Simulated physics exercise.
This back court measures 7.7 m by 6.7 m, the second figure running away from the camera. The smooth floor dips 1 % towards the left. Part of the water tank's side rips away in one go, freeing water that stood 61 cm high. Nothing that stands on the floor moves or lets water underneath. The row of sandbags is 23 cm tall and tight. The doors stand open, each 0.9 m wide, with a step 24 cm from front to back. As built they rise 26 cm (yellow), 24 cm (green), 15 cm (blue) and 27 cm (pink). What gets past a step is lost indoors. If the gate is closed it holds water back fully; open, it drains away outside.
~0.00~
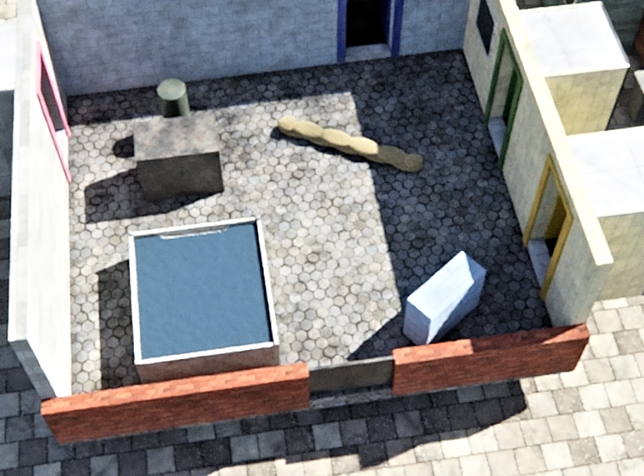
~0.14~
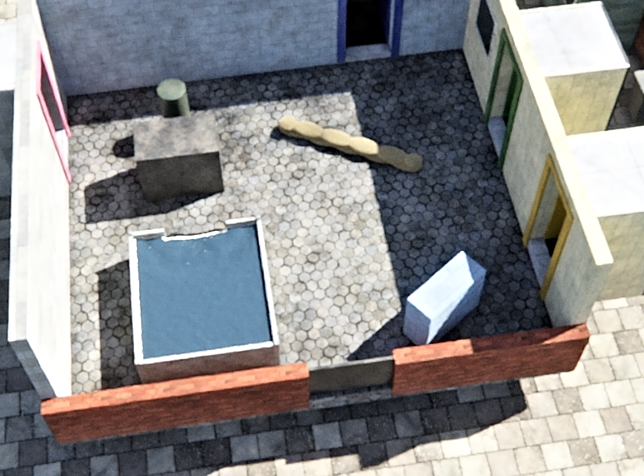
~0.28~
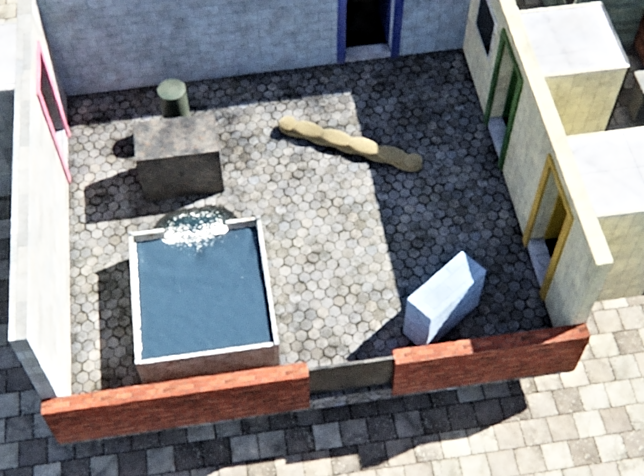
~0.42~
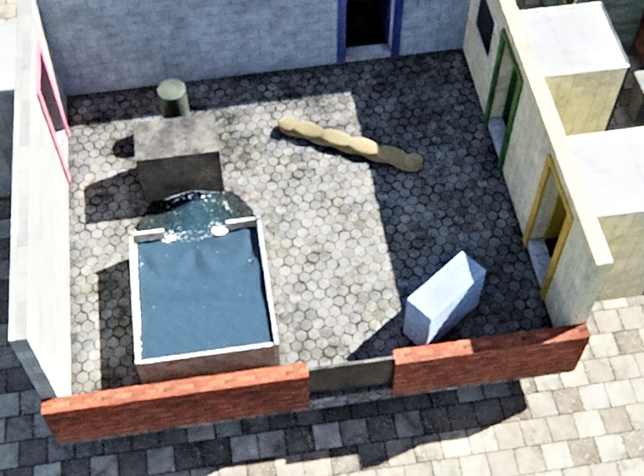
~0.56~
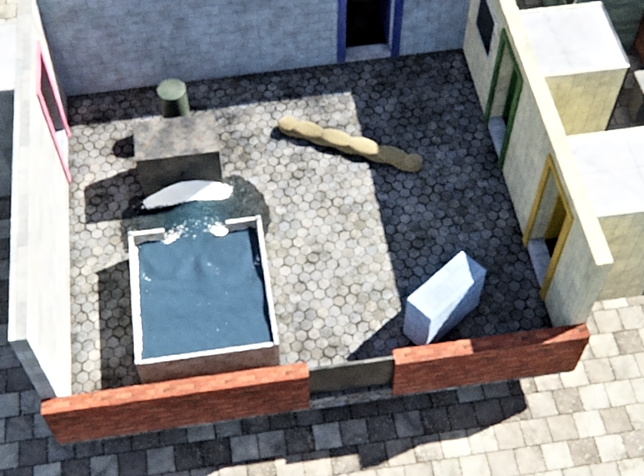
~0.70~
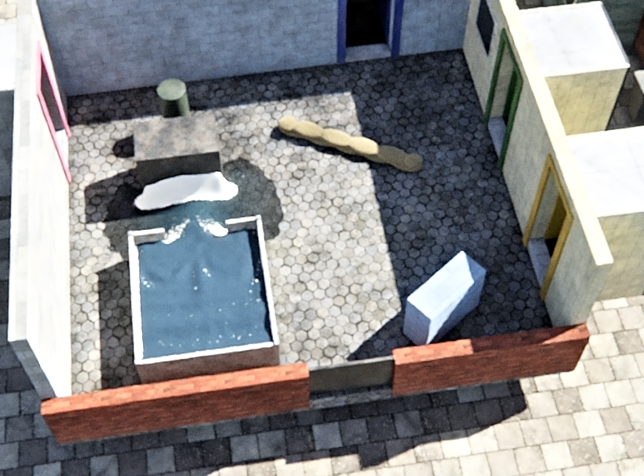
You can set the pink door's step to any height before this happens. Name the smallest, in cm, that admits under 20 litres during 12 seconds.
About 6.5 cm.
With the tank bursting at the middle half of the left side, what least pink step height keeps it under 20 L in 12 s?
About 10.5 cm.
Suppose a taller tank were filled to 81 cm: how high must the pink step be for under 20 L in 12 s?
Then roughly 9.5 cm.
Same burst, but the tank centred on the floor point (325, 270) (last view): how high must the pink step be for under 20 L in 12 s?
About 12.5 cm.
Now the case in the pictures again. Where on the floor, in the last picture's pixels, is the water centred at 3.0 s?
Around (203, 257).
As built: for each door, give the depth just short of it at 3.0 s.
In cm: Yellow 0, green 0, blue 0, pink 11.
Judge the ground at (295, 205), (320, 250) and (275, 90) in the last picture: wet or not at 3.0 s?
In turn: Flooded, wet, wet.
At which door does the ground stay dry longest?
It is the blue one.
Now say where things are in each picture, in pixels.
The water tank at (201, 289) is whole and still, 61 cm deep; the pink door at (55, 121) is dry, in the first picture.
The gap is on the far side, the front 0.3 m out at a hidden place; the back of the water tank holds 61 cm, in the second picture.
Water pours out on the far side and has run 0.8 m, to (177, 214); about 10 cm deep outside, 61 cm at the back, in the third picture.
The gap is on the far side, the front 1.1 m out at (159, 203); the back of the water tank holds 61 cm, in the fourth picture.
The front is at (235, 179), 1.4 m from the gap on the far side; 2.3 m2 of floor is wet, 61 cm left at the back, in the fifth picture.
The gap is on the far side, the front 1.8 m out at (240, 165); the back of the water tank holds 60 cm; the pink door at (55, 121), 3.3 m from the gap, is still 1.3 m from the nearest water, in the sixth picture.
After 1.4 s water covers 15 % of the floor, deepest (46 cm) near (193, 204); it has not reached the pink door.
After 3.0 s water covers 40 % of the floor, deepest (30 cm) near (183, 205); 11 cm at the pink door, 0 litres in over its 27 cm step.
After 12.0 s water covers 95 % of the floor, deepest (12 cm) near (68, 104); 8 cm at the pink door, 0 litres in over its 27 cm step.
At the pink door as built, the water arrived by 1.5 s and peaked near 11 cm at 2.6 s.
Run again over the same 12 s with other heights there, 34 litres in over 5.5 cm, 12 litres over 7.5 cm. The limit of 20 litres is kept from about 6.5 cm up.
